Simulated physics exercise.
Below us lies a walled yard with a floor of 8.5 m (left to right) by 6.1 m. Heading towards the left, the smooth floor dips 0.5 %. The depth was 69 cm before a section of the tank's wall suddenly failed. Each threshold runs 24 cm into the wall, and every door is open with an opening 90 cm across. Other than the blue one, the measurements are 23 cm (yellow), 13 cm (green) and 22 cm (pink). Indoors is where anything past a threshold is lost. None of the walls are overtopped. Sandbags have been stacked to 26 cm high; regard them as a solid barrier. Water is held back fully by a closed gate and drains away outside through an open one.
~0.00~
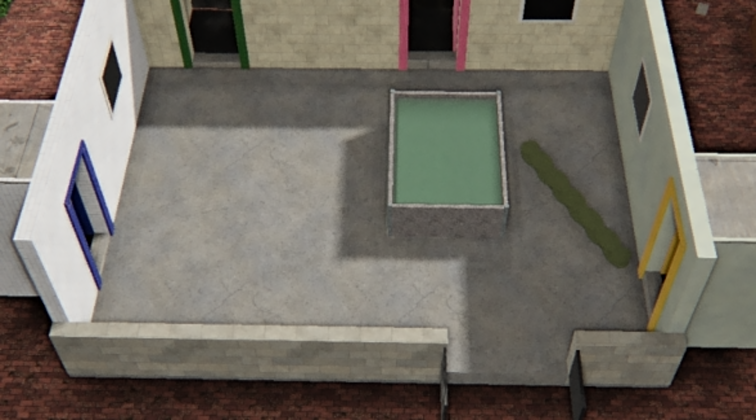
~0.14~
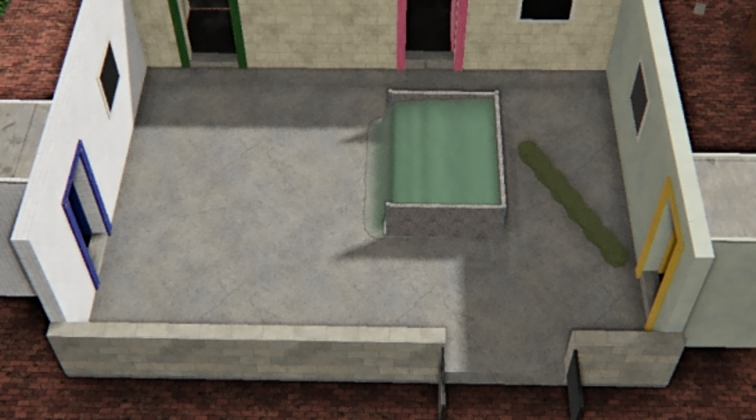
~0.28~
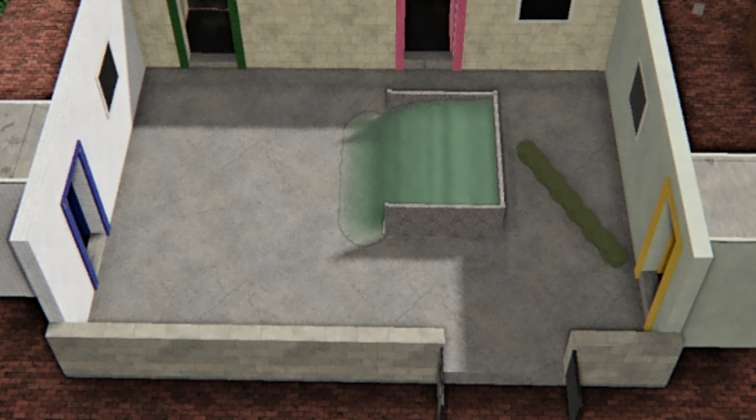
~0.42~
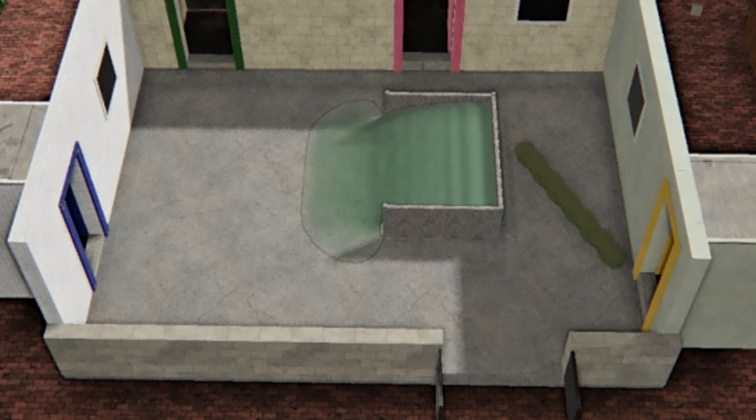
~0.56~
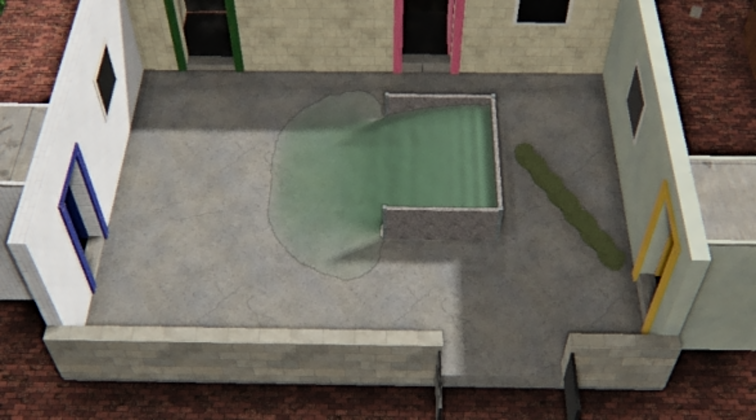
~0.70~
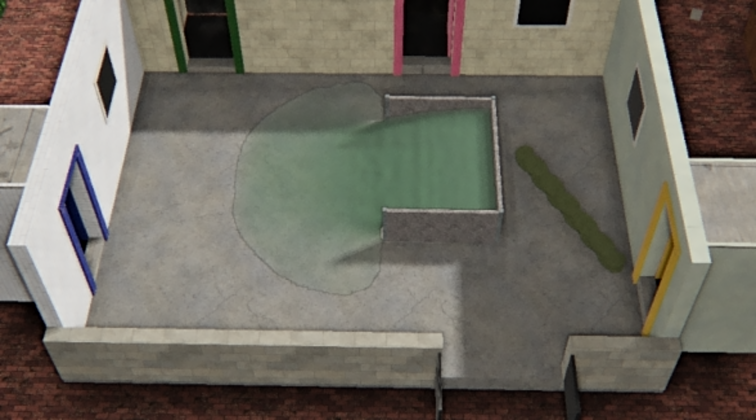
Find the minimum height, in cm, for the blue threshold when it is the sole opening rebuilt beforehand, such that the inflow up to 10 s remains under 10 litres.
The minimum height is about 21 cm.
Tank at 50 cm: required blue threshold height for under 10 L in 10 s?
About 14.5 cm.
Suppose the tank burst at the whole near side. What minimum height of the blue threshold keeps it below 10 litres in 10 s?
I'd say close to 13.0 cm.
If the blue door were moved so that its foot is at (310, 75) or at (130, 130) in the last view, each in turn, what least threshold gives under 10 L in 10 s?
In turn: Roughly 8.5 cm, roughly 26 cm.
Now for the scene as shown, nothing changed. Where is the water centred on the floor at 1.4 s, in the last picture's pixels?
(354, 180).
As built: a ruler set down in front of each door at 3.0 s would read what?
Depth (cm): Yellow 0 / blue 22 / green 18 / pink 0.
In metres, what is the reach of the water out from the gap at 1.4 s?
Front distance: Approx. 4.8 m.
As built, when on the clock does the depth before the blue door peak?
Around 2.6 seconds.
After 1.4 s water covers 40 % of the floor, deepest (30 cm) near (120, 181); it has not reached the blue door.
After 3.0 s water covers 50 % of the floor, deepest (38 cm) near (81, 347); 22 cm at the blue door, 60 litres in over its 10 cm threshold.
After 10.0 s water covers 90 % of the floor, deepest (16 cm) near (648, 365); 9 cm at the blue door, 128 litres in over its 10 cm threshold.
At the blue door as built, the water arrived by 1.6 s and peaked near 24 cm at 2.6 s.
Run again over the same 10 s with other heights there, 23 litres in over 18 cm, 1 litre over 24.5 cm. The limit of 10 litres is kept from about 21 cm up.
